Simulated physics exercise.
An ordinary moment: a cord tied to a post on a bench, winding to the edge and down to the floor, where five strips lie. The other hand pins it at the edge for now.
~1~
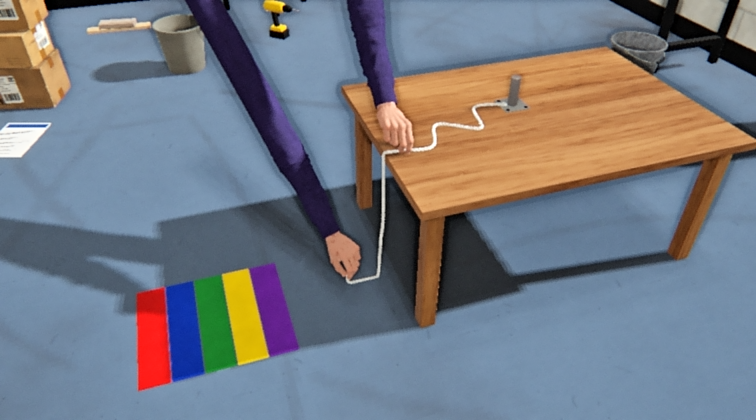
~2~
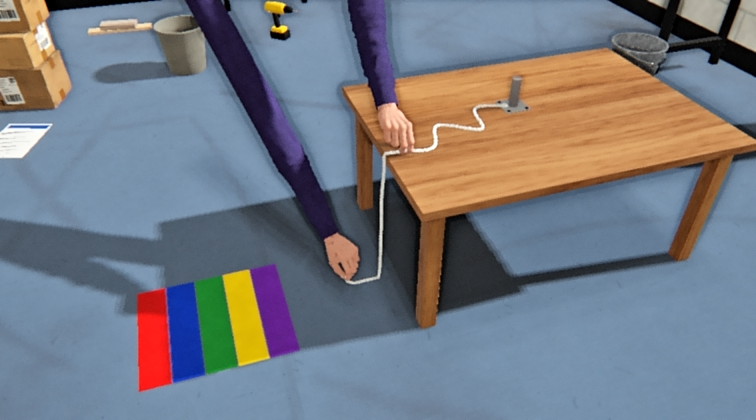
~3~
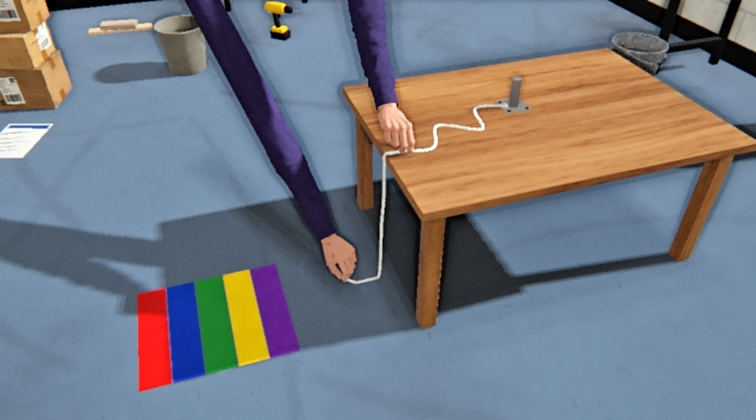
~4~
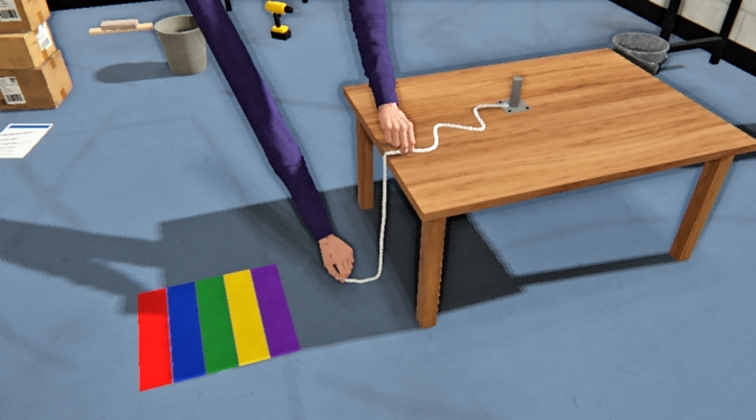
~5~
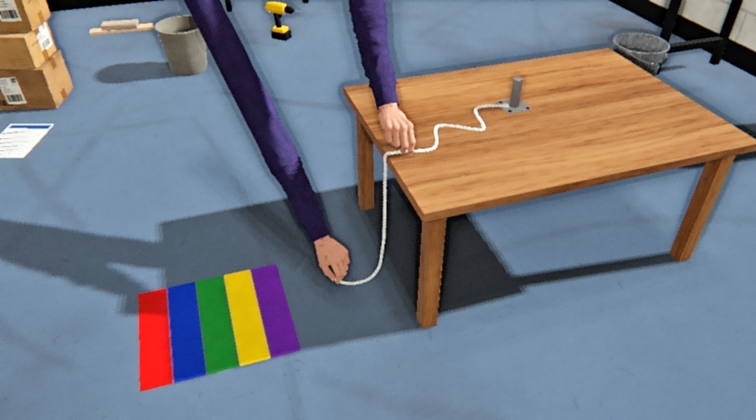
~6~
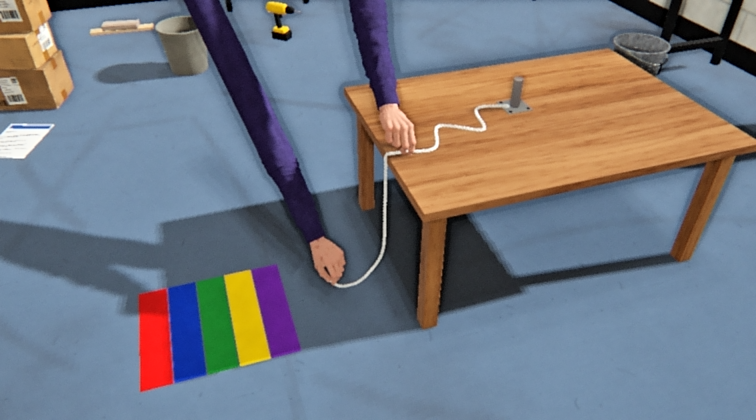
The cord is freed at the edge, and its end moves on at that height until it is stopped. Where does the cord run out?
Over blue.
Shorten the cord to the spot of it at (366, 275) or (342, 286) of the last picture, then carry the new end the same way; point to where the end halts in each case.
Near (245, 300) and (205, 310).
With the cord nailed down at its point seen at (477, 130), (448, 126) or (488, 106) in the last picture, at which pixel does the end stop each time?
The places are (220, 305), (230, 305) and (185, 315).
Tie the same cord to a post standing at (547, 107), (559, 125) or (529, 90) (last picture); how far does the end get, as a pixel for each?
Near (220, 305), (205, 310) and (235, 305).
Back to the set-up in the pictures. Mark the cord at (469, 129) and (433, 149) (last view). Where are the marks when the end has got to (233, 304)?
At (437, 131), then (380, 162).
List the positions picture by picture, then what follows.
End (347, 276); purple (280, 335); yellow (250, 343); green (219, 351); blue (187, 359); red (154, 367), in the first frame.
End (346, 277); cord through (478, 107) (467, 129) (435, 145) (384, 165) (381, 218) (380, 267), in the second frame.
End (343, 278), in the third frame.
End (340, 278); cord through (479, 107) (468, 129) (436, 145) (385, 165) (384, 217) (380, 267), in the fourth frame.
End (336, 280), in the fifth frame.
End (331, 281); cord through (480, 107) (469, 129) (437, 145) (386, 166) (385, 218) (374, 267), in the sixth frame.
A little later, end near (233, 304); over yellow.
Next, end near (201, 311); over green.
When it is tight, end near (182, 316); over blue. The end stops over the blue strip.
